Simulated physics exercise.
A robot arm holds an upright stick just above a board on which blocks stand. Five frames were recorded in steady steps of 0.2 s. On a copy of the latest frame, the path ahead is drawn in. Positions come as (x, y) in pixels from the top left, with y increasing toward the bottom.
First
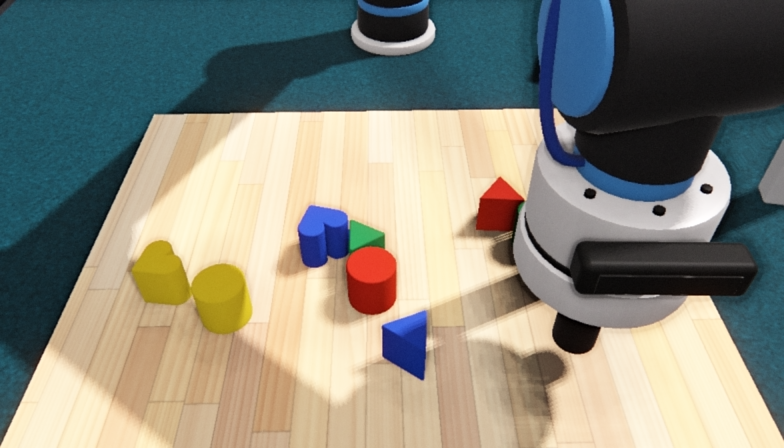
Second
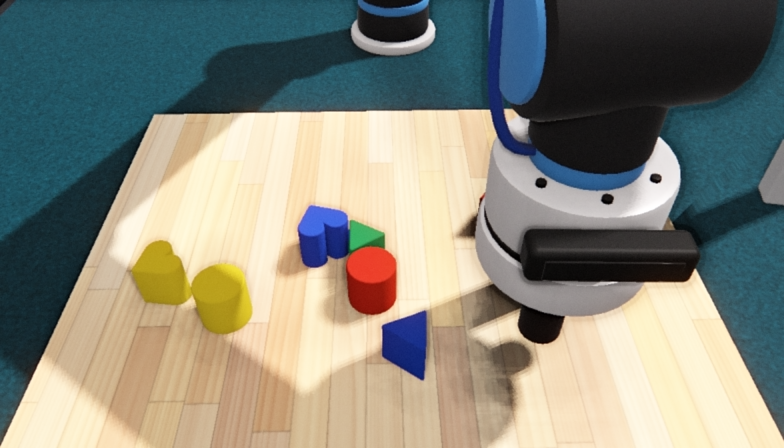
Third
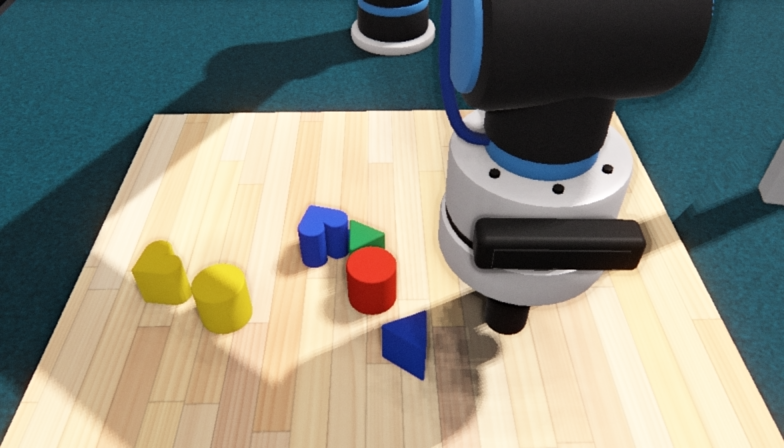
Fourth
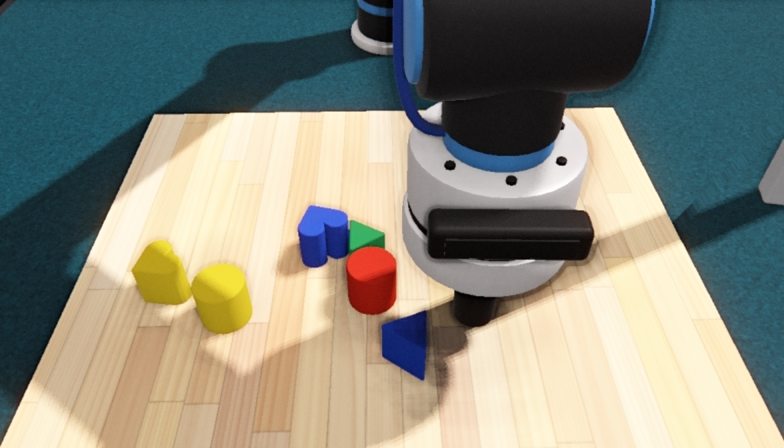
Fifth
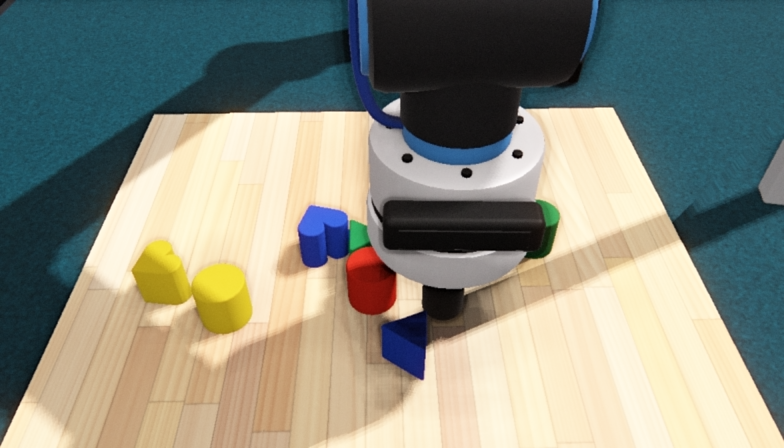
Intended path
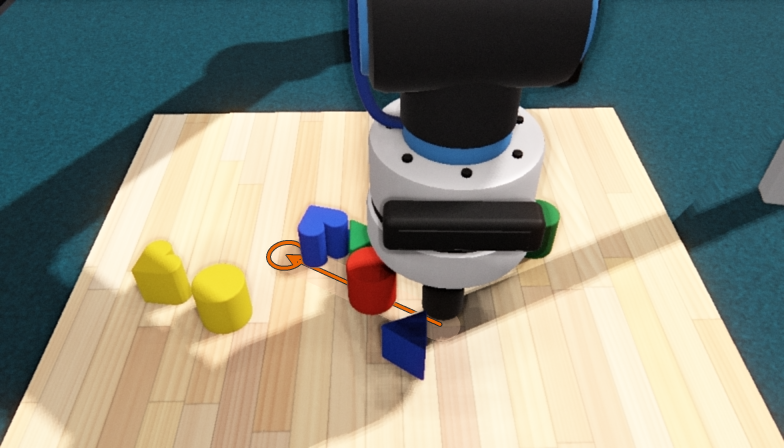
A robot arm holding a short black stick upright moved steadily left and slightly back over a wooden board, nearing the blue triangle and red round block, while the scattered colored blocks stayed still.
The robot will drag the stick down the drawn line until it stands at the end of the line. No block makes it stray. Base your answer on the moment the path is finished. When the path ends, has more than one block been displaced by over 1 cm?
Yes, that is how it ends up.
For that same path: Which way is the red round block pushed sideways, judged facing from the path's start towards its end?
It goes toward the left-hand side.
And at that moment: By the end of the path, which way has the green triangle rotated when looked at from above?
From overhead, the rotation is clockwise.
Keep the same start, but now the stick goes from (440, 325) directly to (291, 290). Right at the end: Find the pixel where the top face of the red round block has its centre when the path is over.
That would be at about pixel (284, 227).
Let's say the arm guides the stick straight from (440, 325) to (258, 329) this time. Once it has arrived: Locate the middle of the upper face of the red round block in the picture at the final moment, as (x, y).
At pixel (338, 260).
The drawn path runs from (440, 325) directly to (287, 255).
The first path, step by step. One third of the way, stick at (385, 280); green triangle at (352, 227), turned 50° clockwise; red round block at (343, 254).
Two thirds of the way, stick at (332, 257); blue heart-shaped block at (304, 212), turned 45° clockwise; green triangle at (349, 224), turned 65° clockwise; red round block at (288, 239).
At the end, stick at (283, 235); blue heart-shaped block at (287, 193), turned 100° clockwise; green triangle at (349, 224), turned 65° clockwise; red round block at (238, 231); blue triangle not moved.
